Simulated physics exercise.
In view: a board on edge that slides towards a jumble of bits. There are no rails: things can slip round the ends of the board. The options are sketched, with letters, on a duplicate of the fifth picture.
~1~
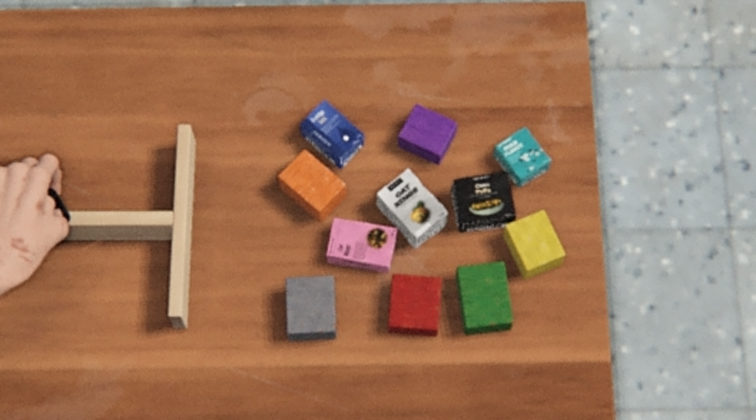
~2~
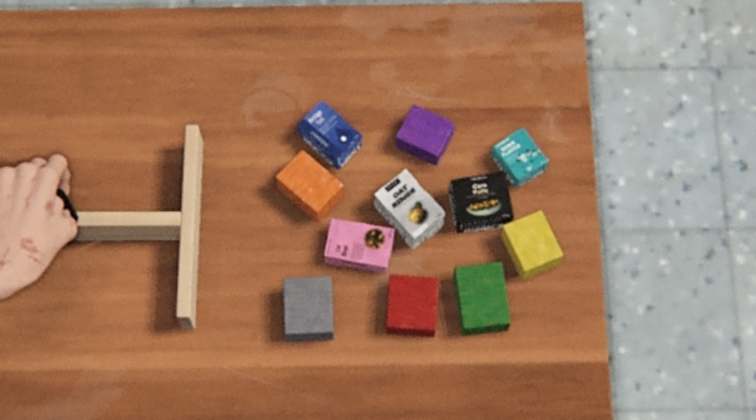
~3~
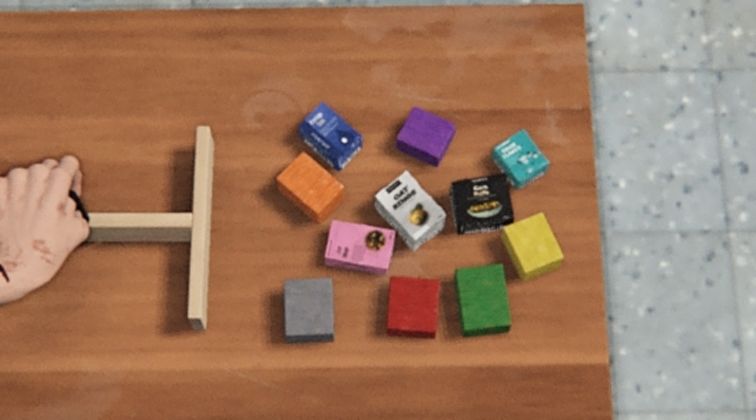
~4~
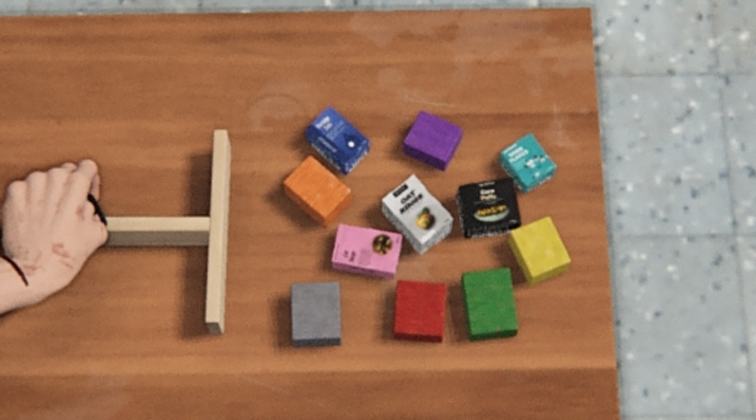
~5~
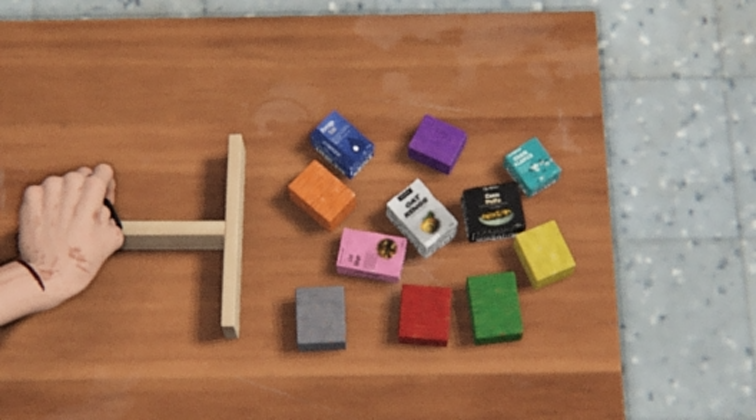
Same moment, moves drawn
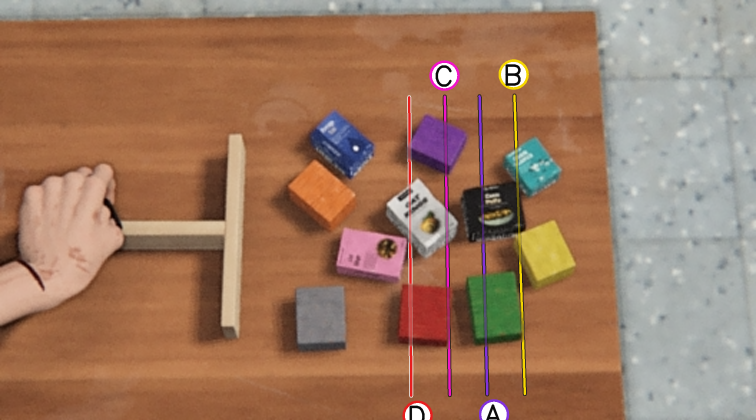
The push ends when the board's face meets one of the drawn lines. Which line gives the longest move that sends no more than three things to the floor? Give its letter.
Stop at B.
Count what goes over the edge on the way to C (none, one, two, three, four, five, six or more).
The count is none.
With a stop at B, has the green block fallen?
Yes.
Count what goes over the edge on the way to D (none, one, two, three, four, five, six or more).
By then, none.
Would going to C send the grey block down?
By then, no.
On the marked copy, A at (483, 240); B at (519, 239); C at (447, 240); D at (410, 241).
Taking B. A third of the way, board (335, 226); blue packet (358, 134); grey block (366, 319).
Two thirds of the way, board (440, 224); black packet (563, 191); green block (569, 318).
When it is over, board (517, 223); black packet over the edge; green block over the edge; three fallen.
As for the rest, A is within the limit but short; C is within the limit but short; D is within the limit but short.
